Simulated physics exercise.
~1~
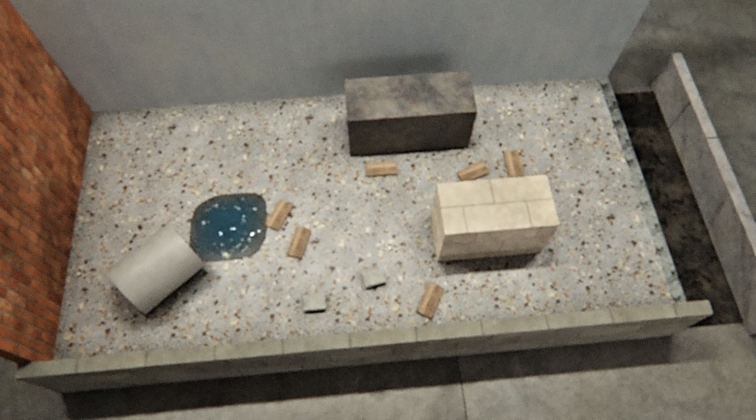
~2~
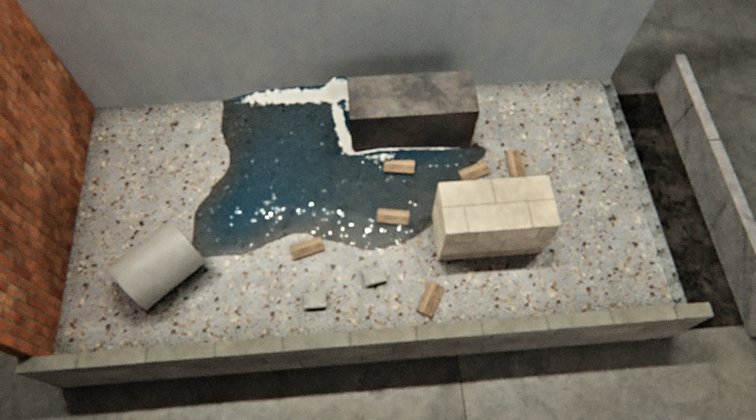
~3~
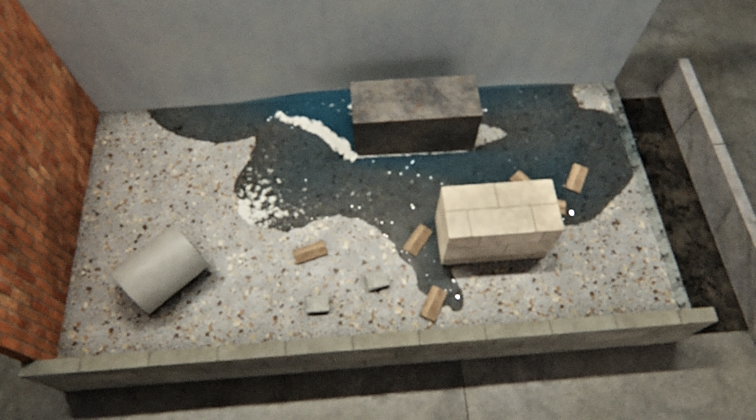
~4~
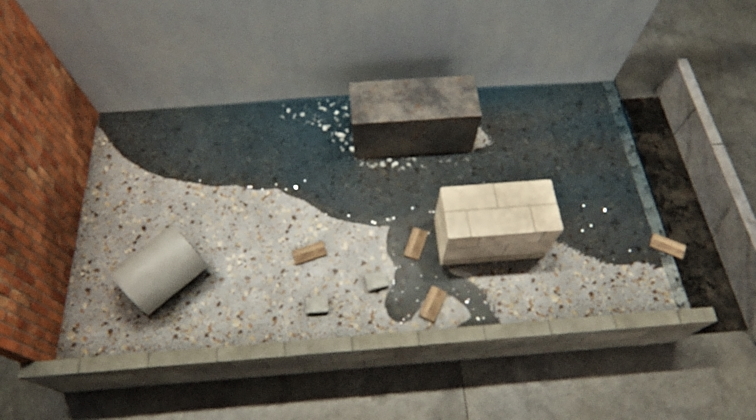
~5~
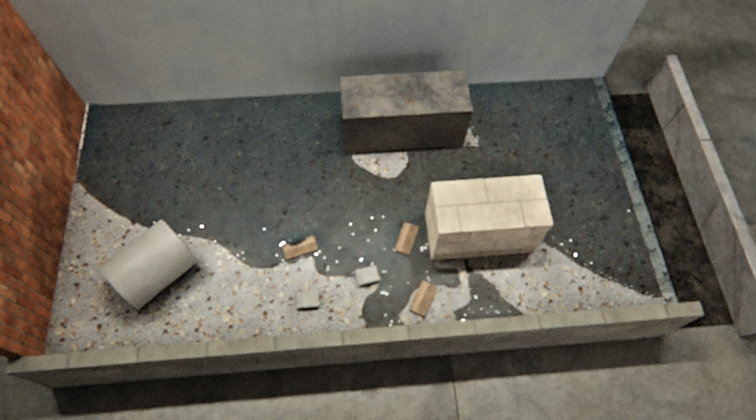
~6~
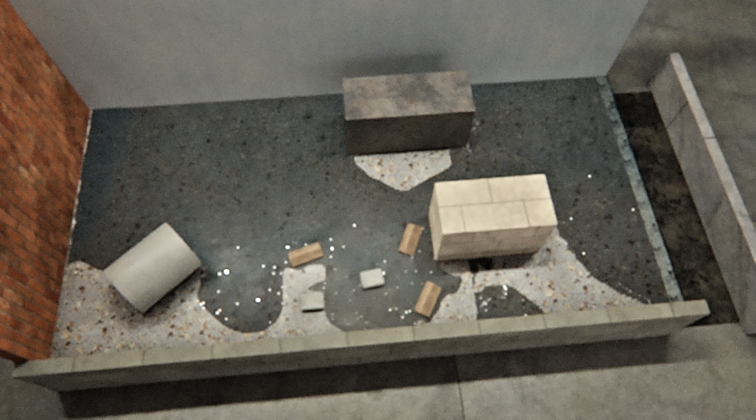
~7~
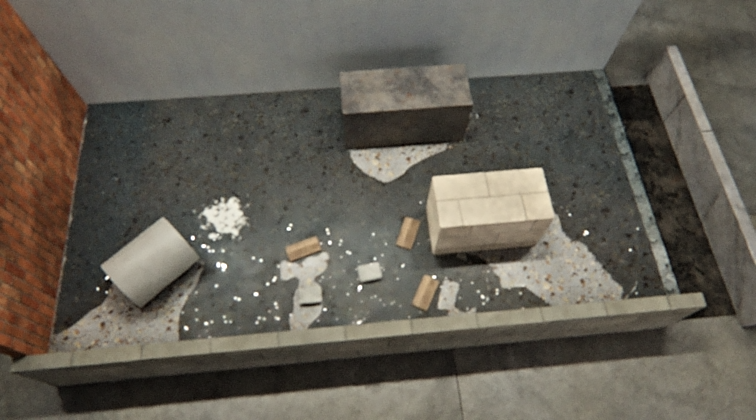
A walled workshop floor of pale speckled stone, with a brick wall at left, is seen from above by a slightly swaying camera. A pale grey drum lies on its side at lower left, with a dark block by the back wall, a cream block right of centre and small wooden boards scattered about. Blue water spreads from near the drum, foams around the dark block and pushes several boards rightward. It runs along the back and right, carrying one board to the right edge. The sheet thins and darkens over most of the floor, leaving pale patches, while three boards rest near the centre.
